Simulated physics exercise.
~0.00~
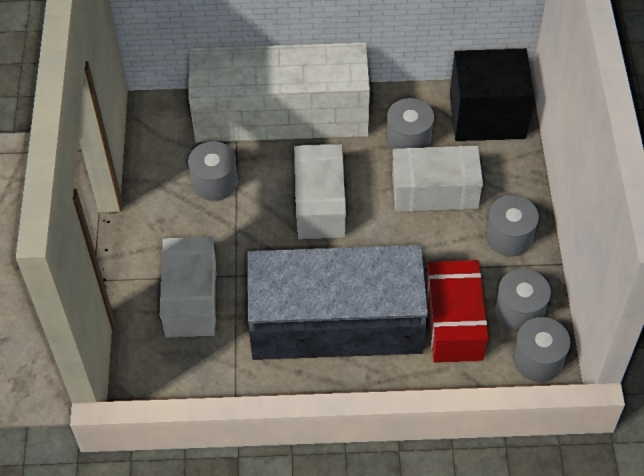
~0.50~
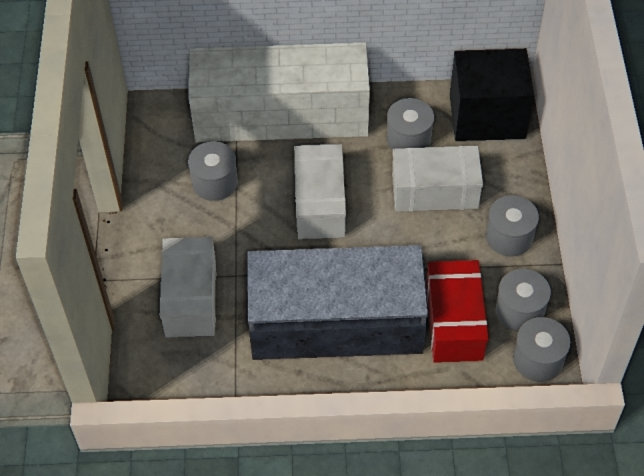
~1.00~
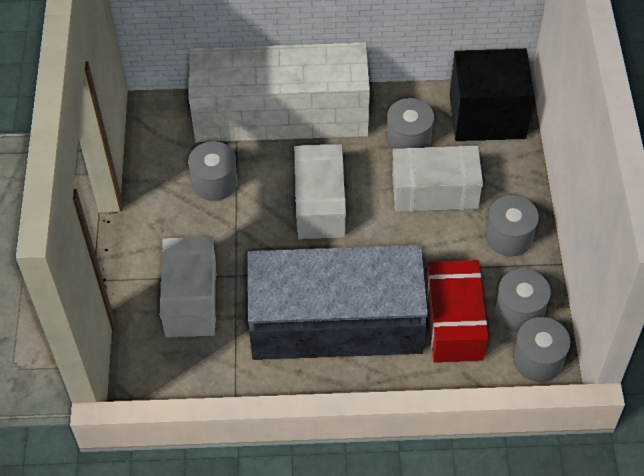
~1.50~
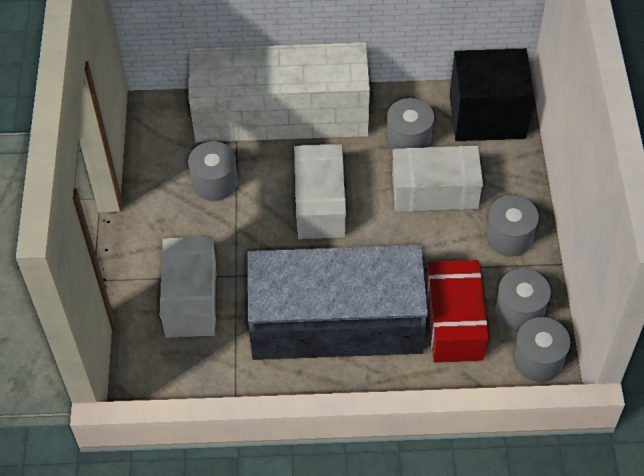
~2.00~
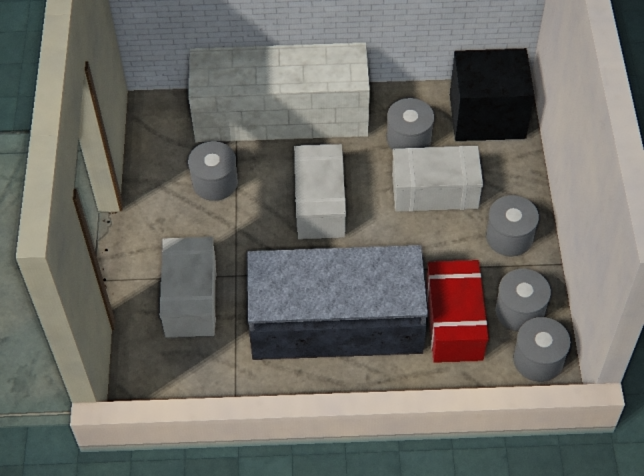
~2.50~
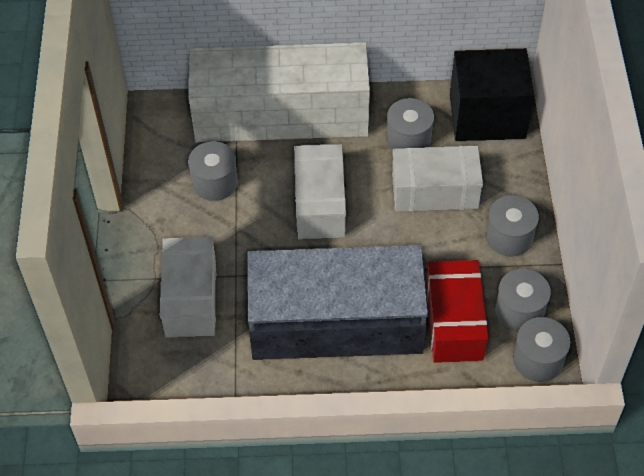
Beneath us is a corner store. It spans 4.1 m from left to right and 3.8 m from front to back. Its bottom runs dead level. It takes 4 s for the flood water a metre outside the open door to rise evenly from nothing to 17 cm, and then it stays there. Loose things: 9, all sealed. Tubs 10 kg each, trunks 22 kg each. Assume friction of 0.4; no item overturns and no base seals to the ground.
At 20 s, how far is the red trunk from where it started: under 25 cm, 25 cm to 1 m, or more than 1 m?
It is displaced moderately.
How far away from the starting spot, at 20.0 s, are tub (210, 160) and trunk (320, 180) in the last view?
Shifts: 40 cm / 150 cm.
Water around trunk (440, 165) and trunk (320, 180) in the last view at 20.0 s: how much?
I'd put it at 16 cm and 16 cm respectively.
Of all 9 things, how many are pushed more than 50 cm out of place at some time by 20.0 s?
That makes 7.
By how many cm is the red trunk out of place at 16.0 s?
By that time, close to 50 cm.
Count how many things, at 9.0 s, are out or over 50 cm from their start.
I make it 2.
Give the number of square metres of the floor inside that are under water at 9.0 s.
Roughly 11.5 m2.
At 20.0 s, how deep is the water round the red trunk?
Roughly 16 cm at that moment.
After 4.0 s the red trunk is near (458, 300), 0.0 m from its start, aground; 0 afloat.
After 9.0 s the red trunk is near (458, 300), 0.0 m from its start, aground; 2 afloat.
After 16.0 s the red trunk is near (451, 342), 0.5 m from its start, afloat; 9 afloat.
After 20.0 s the red trunk is near (451, 341), 0.5 m from its start, afloat; 9 afloat.
